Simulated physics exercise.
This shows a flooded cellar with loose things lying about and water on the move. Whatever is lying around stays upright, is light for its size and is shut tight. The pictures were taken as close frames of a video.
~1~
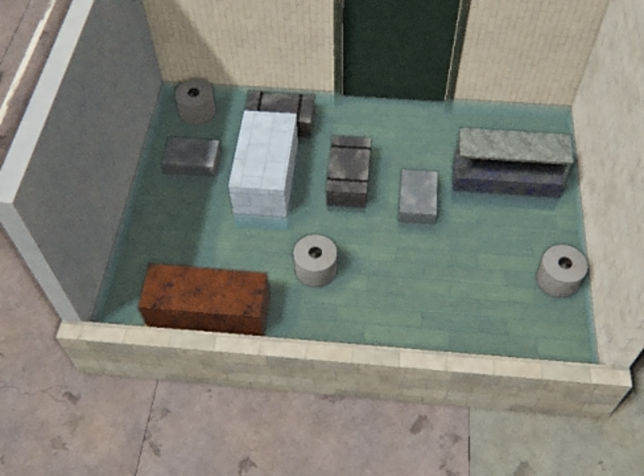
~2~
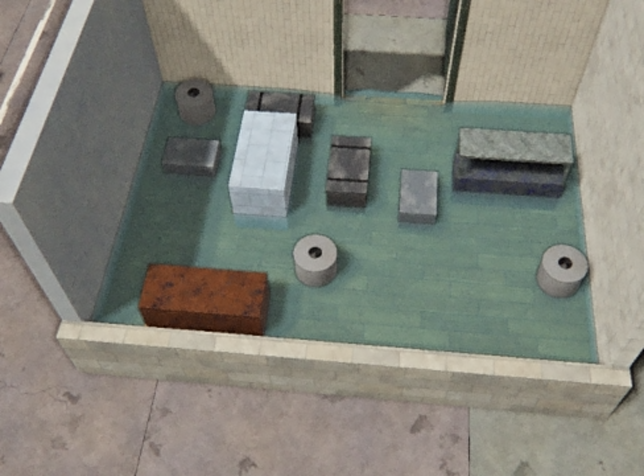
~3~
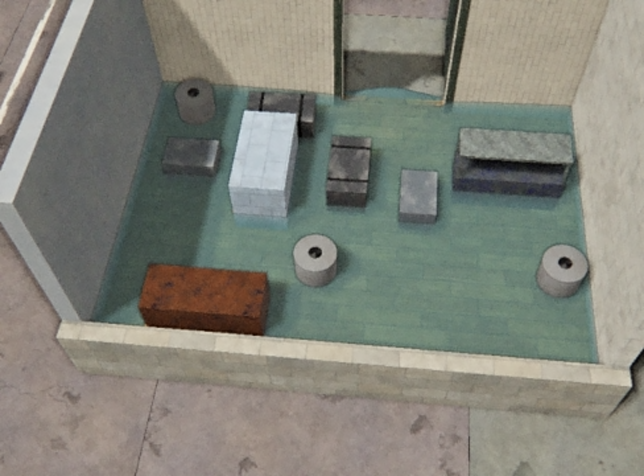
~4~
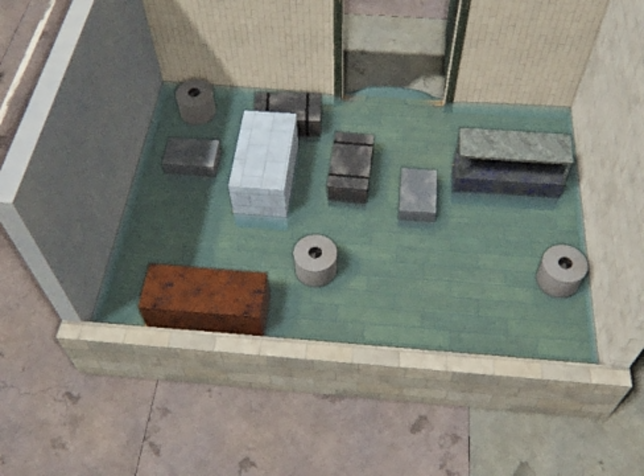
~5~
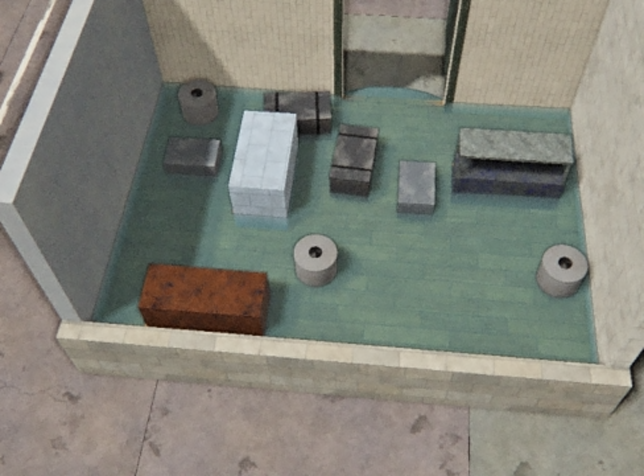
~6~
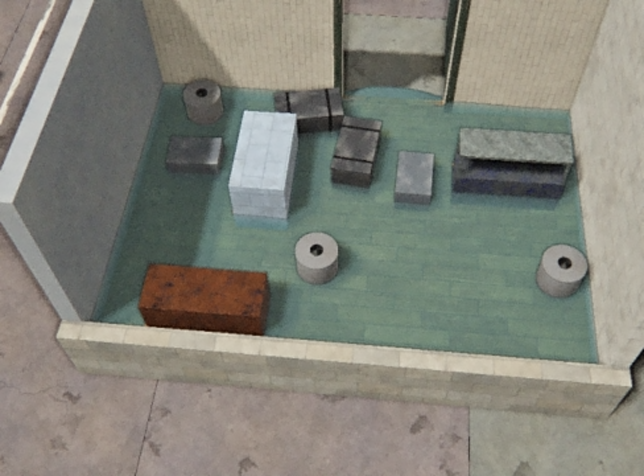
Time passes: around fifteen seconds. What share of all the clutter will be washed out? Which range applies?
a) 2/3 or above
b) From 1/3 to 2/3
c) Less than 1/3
The answer is a.
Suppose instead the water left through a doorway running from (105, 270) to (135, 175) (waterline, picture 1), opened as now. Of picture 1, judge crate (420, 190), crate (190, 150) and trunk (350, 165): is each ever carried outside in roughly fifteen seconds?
Result by object, in the order asked: Not flushed / flushed / not flushed.
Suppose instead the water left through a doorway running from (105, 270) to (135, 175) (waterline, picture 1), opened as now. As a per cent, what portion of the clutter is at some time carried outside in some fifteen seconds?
Estimate: Close to 60 per cent.
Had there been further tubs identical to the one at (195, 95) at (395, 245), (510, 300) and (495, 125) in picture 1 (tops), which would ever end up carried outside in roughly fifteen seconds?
Lab note - results by position: Exited, retained, exited.
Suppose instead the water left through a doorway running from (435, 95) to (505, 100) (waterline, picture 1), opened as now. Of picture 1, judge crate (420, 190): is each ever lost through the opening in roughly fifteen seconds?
My guess is that it makes it outside.
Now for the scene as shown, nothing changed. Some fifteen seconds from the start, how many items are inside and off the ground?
1 in all.
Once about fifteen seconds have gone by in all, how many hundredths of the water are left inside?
About 50 percent.
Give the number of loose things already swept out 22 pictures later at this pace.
The total is 4.
A moment on, 0 of 7 are out; 7 afloat.
Next, 3 of 7 are out; 4 afloat.
Later, 4 of 7 are out; 3 afloat.
In the end, 5 of 7 are out; 1 afloat.
